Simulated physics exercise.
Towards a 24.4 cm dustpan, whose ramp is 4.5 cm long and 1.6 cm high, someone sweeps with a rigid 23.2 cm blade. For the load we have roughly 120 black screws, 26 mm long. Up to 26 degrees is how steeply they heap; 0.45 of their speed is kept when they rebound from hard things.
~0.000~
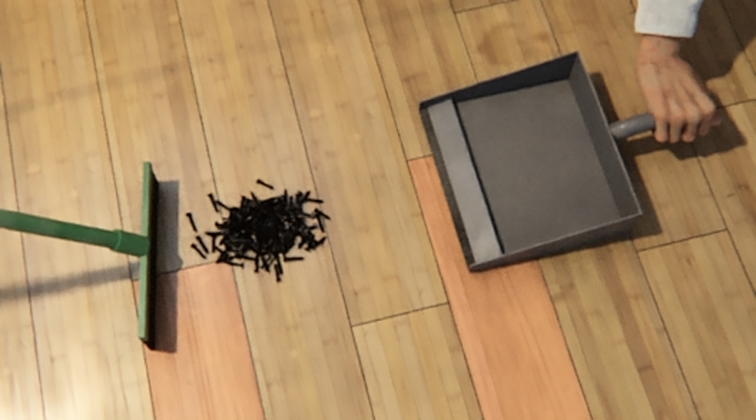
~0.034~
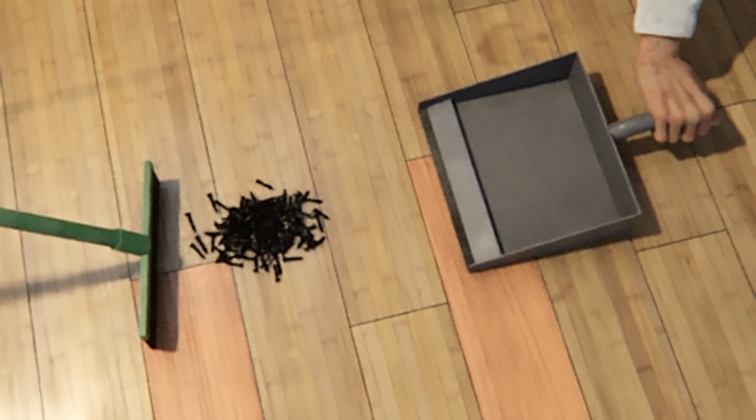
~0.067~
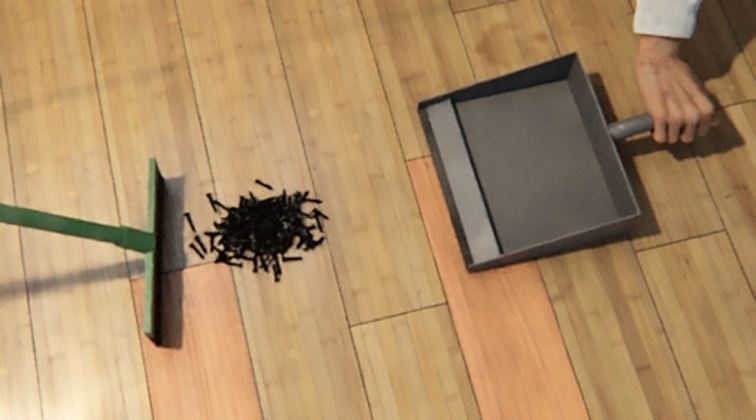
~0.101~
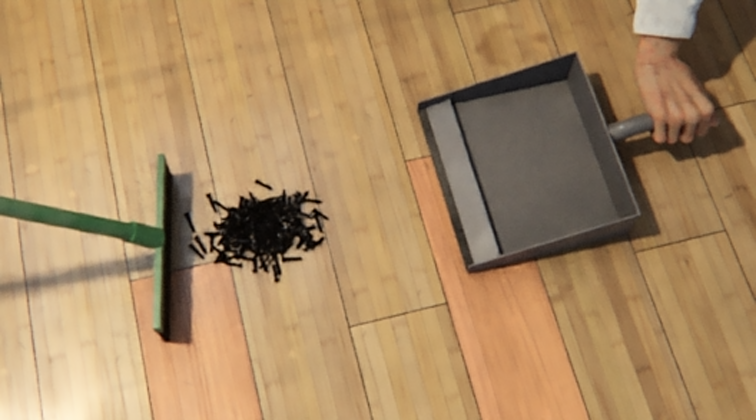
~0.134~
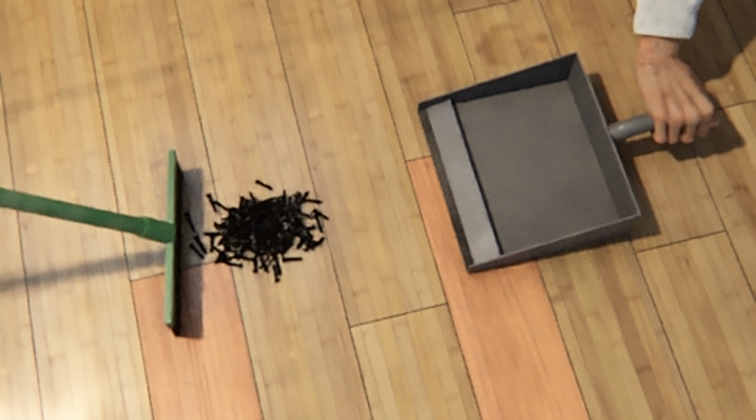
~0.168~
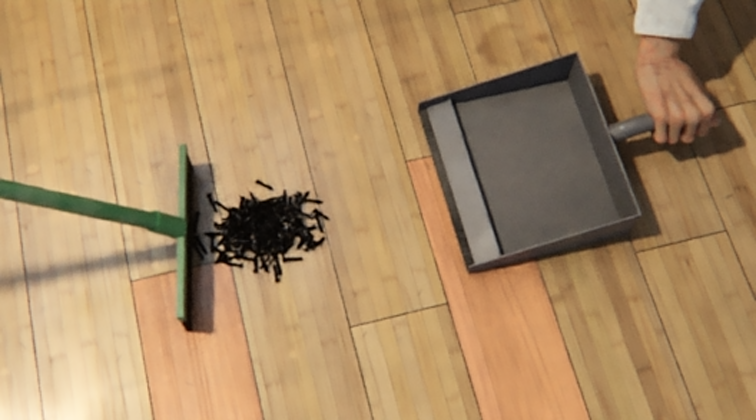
On a wooden plank floor, a green-handled blade slides a short way rightward to the near edge of a pile of small black screws, while a hand at the right holds a gray dustpan still.
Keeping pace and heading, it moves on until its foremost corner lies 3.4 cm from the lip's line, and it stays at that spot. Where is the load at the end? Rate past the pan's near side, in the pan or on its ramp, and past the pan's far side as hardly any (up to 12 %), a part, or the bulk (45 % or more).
Near side: Hardly any, pan: Hardly any, far side: Hardly any.
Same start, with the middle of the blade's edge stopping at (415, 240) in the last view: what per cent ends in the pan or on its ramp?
About 10 per cent.
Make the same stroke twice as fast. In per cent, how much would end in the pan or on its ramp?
Some 20 %.
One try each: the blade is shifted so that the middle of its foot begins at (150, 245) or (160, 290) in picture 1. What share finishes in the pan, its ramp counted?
The two tries give about 0 % and about 0 %.
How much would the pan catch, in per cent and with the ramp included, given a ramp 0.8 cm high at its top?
Then around 0 percent, ramp counted.
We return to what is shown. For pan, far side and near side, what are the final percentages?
In per cent - near side 0, pan 0, far side 0.
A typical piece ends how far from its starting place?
Some 22 cm.
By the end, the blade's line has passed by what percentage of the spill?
Some 10 percent, give or take.
After 0.49 s, middle of the blade 21 cm from the lip; 0 % over the lip, far side 0 %, near side 0 %.
After 0.71 s, middle of the blade 11 cm from the lip; 0 % over the lip, far side 0 %, near side 0 %.
Then, at 1.04 s, middle of the blade 6 cm from the lip; 0 % over the lip, far side 0 %, near side 0 %.
By 1.5 s all is still; near side 0 %, pan 0 %, far side 0 %, in front of the lip or behind the blade 100 %.
